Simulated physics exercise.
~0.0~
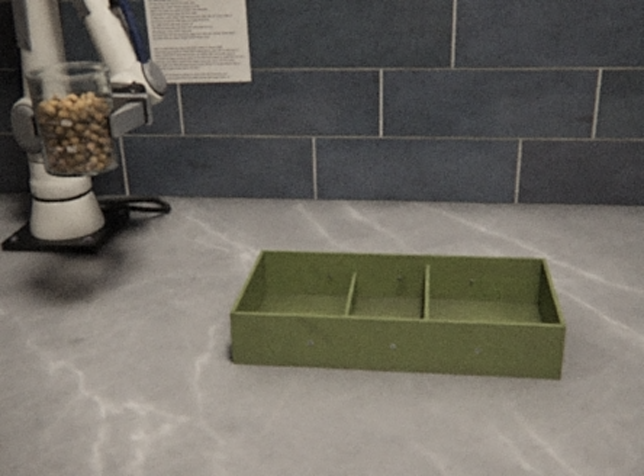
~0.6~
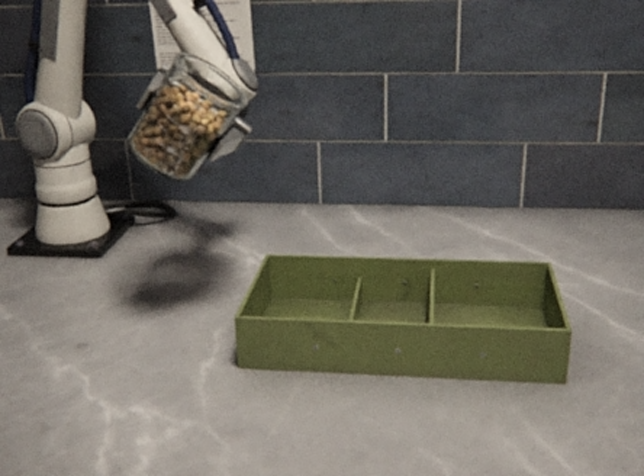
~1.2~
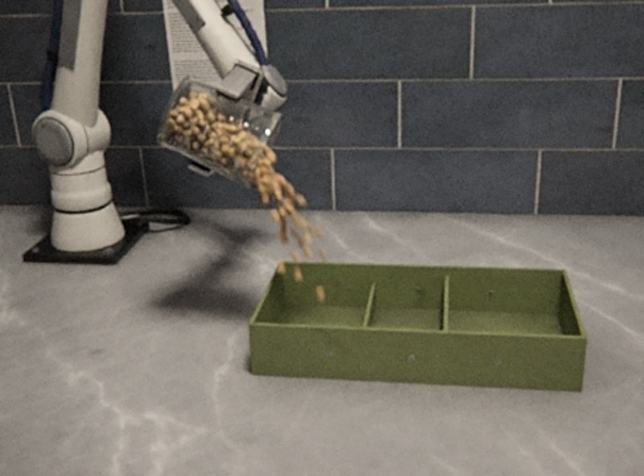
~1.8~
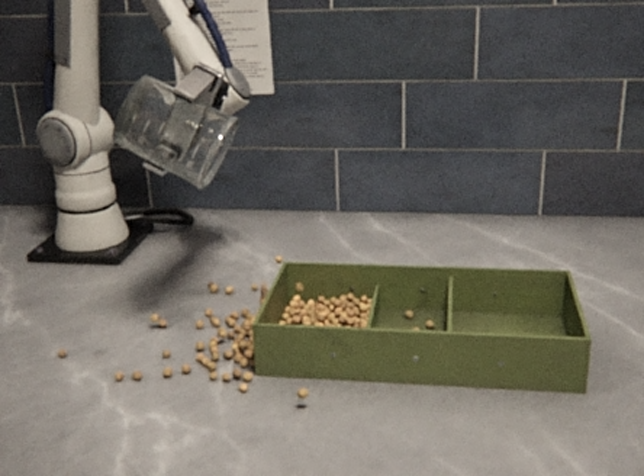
A robot arm tips chickpeas from a clear cup into a green tray, spilling many outside.
